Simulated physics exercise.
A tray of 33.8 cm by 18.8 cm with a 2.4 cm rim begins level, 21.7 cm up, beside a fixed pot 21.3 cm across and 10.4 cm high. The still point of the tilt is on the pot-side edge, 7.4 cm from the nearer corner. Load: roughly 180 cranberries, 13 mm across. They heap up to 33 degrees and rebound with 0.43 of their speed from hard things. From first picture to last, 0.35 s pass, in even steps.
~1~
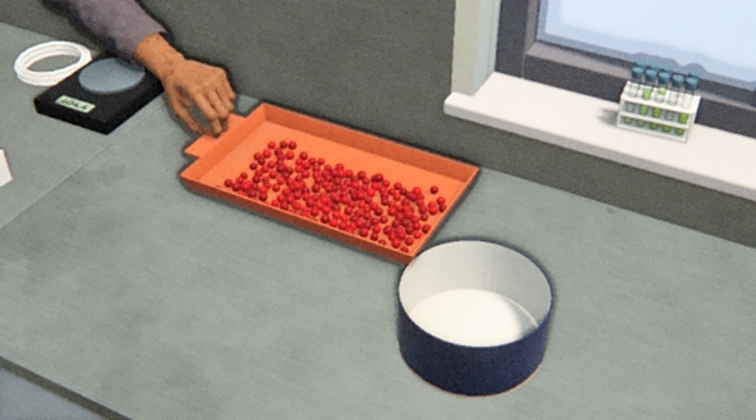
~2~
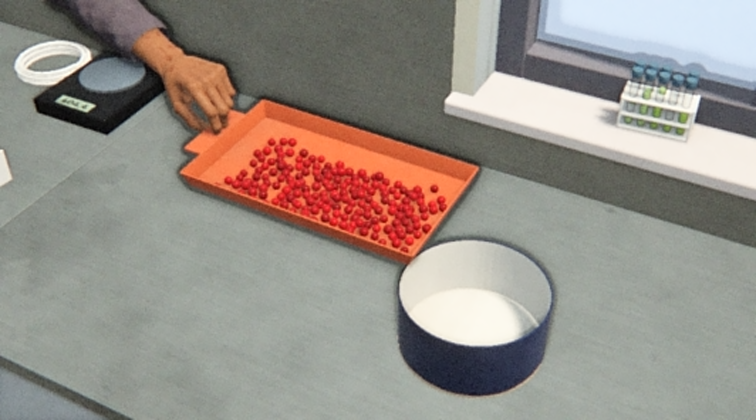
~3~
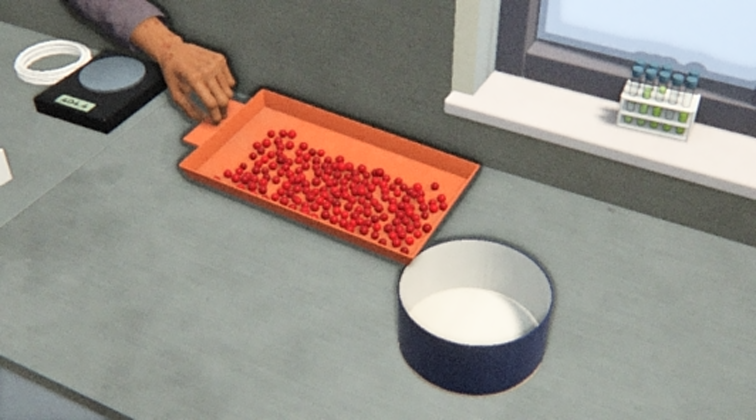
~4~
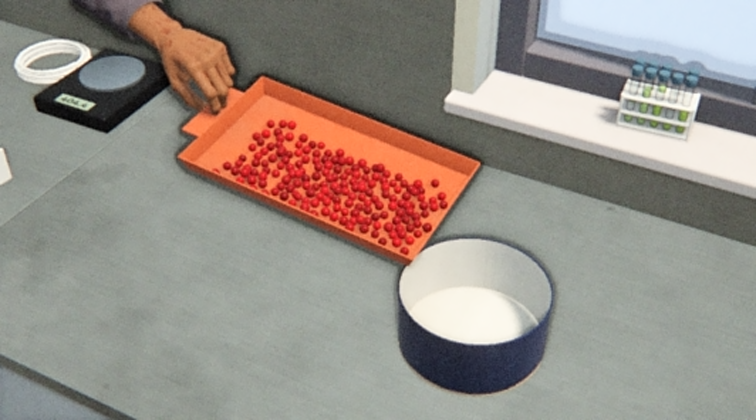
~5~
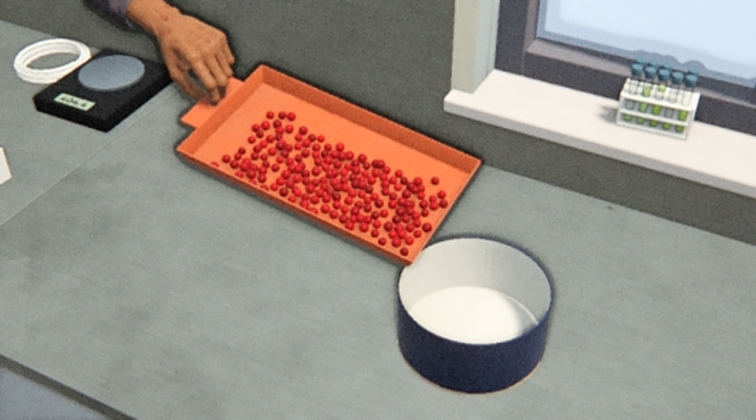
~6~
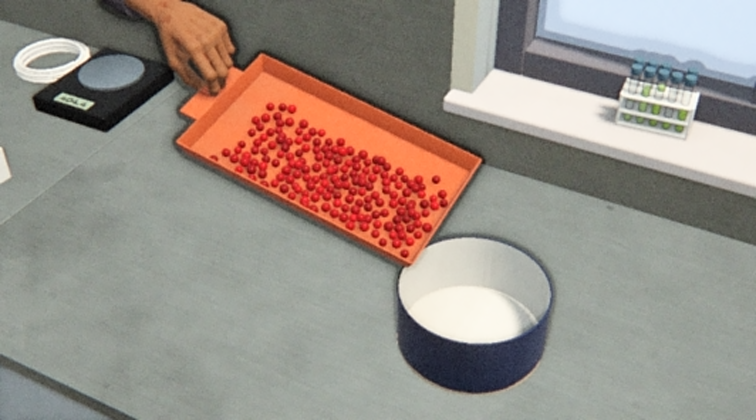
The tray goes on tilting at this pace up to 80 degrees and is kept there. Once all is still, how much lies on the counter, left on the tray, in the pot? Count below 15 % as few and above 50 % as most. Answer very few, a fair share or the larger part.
Counter: The larger part, tray: Very few, pot: A fair share.
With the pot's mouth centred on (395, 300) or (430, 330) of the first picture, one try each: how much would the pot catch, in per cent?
Some 80 and 95 per cent.
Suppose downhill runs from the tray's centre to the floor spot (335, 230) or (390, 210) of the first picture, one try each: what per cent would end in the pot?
Some 5 and 75 per cent.
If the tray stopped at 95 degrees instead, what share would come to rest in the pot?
In that case some 25 per cent.
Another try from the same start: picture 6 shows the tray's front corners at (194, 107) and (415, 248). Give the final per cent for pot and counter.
Pot 90, counter 5.
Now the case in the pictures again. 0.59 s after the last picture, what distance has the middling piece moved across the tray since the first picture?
Some 3 cm.
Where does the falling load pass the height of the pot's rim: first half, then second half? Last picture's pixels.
At about (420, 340), then at (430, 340).
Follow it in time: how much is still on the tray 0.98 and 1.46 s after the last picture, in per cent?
About 100, 40.
Then, 0.59 s after the last picture, tilt 46 degrees; the tray holds 100 %, the pot 0 %.
Then, 0.98 s after the last picture, tilt 66 degrees; the tray holds 100 %, the pot 0 %.
Then, 1.46 s after the last picture, tilt 80 degrees; the tray holds 40 %, the pot 5 %.
In the end, counter 70 %, tray 5 %, pot 25 %.
